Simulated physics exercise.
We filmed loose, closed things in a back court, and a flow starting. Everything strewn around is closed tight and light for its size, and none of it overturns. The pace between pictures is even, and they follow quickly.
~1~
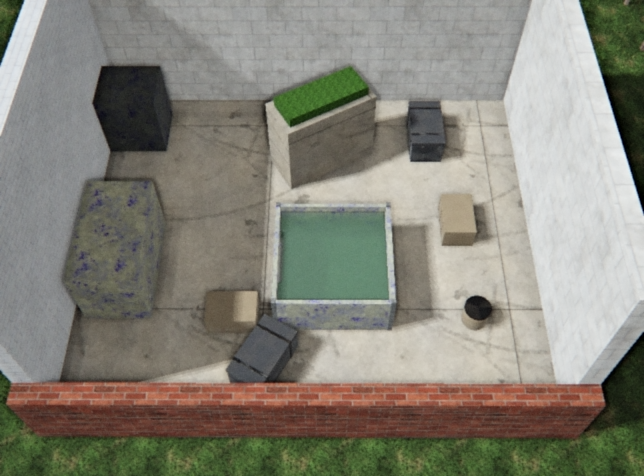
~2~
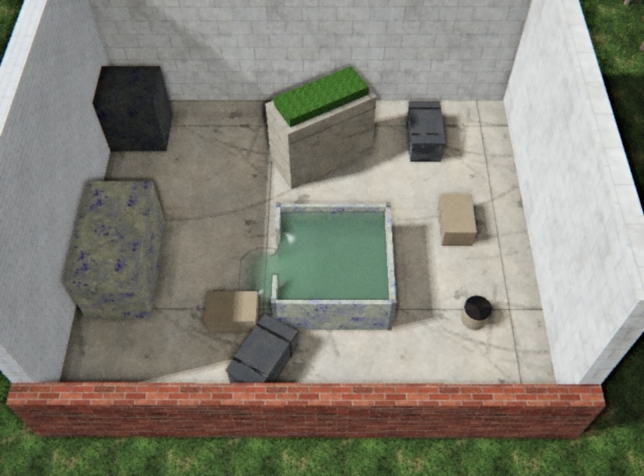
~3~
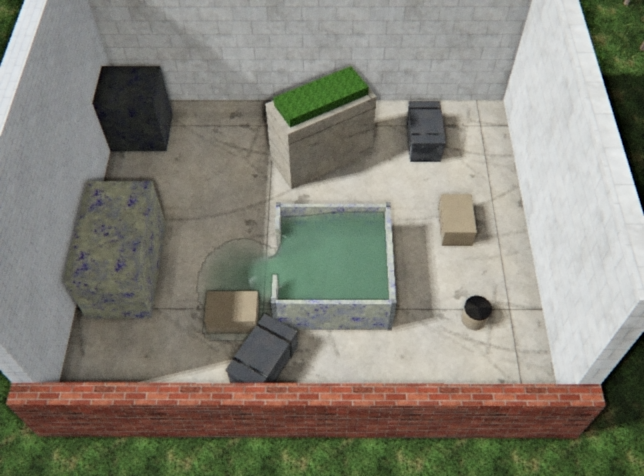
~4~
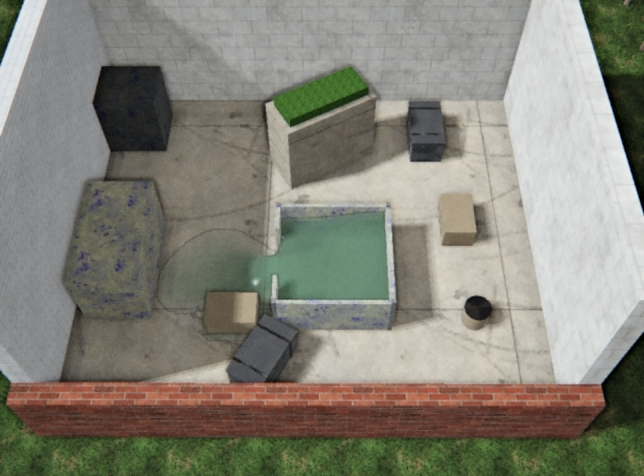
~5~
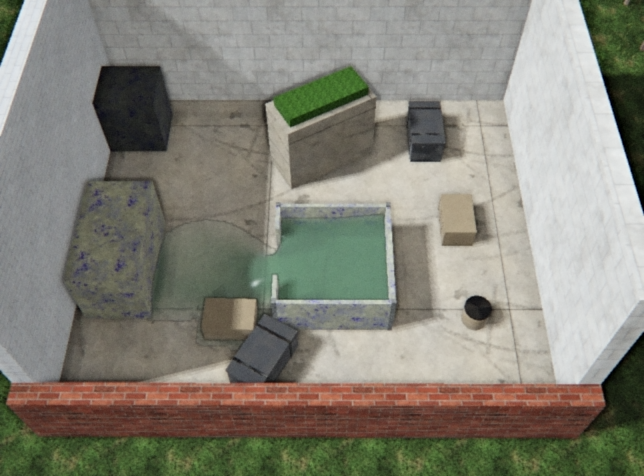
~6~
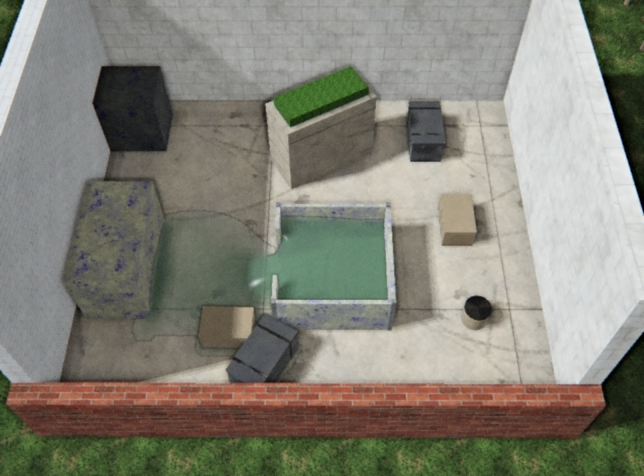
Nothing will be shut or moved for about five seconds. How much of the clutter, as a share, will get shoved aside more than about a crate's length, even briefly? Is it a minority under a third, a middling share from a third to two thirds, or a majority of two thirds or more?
A minority under a third.
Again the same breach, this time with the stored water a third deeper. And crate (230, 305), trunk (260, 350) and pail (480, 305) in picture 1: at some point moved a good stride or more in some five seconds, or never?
Going through them, I'd say got there, then got there, then never got there.
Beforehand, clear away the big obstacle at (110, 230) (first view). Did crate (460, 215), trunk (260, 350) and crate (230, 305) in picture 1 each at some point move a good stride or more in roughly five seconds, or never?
Per item in the order asked: Moved little if at all; moved little if at all; got moved a good way.
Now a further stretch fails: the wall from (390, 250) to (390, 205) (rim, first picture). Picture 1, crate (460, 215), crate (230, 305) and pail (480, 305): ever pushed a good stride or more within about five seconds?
Here's my take, in sequence: Dislodged that far, fails to go that far, and dislodged that far.
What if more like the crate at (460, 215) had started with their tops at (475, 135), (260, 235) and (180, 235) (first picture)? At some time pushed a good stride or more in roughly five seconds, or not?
Here's the rundown: Never gets far, sent far off, and finally sent far off.
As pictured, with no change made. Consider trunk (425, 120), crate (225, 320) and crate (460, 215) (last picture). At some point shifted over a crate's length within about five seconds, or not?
Successively: Never went far, moved a long way, never went far.
A moment on, 0 of 5 are well off their spots; 0 afloat.
Next, 1 of 5 are well off their spots; 0 afloat.
Later, 1 of 5 are well off their spots; 0 afloat.
In the end, 0 of 5 are well off their spots, and 1 have been at some point; 1 afloat.
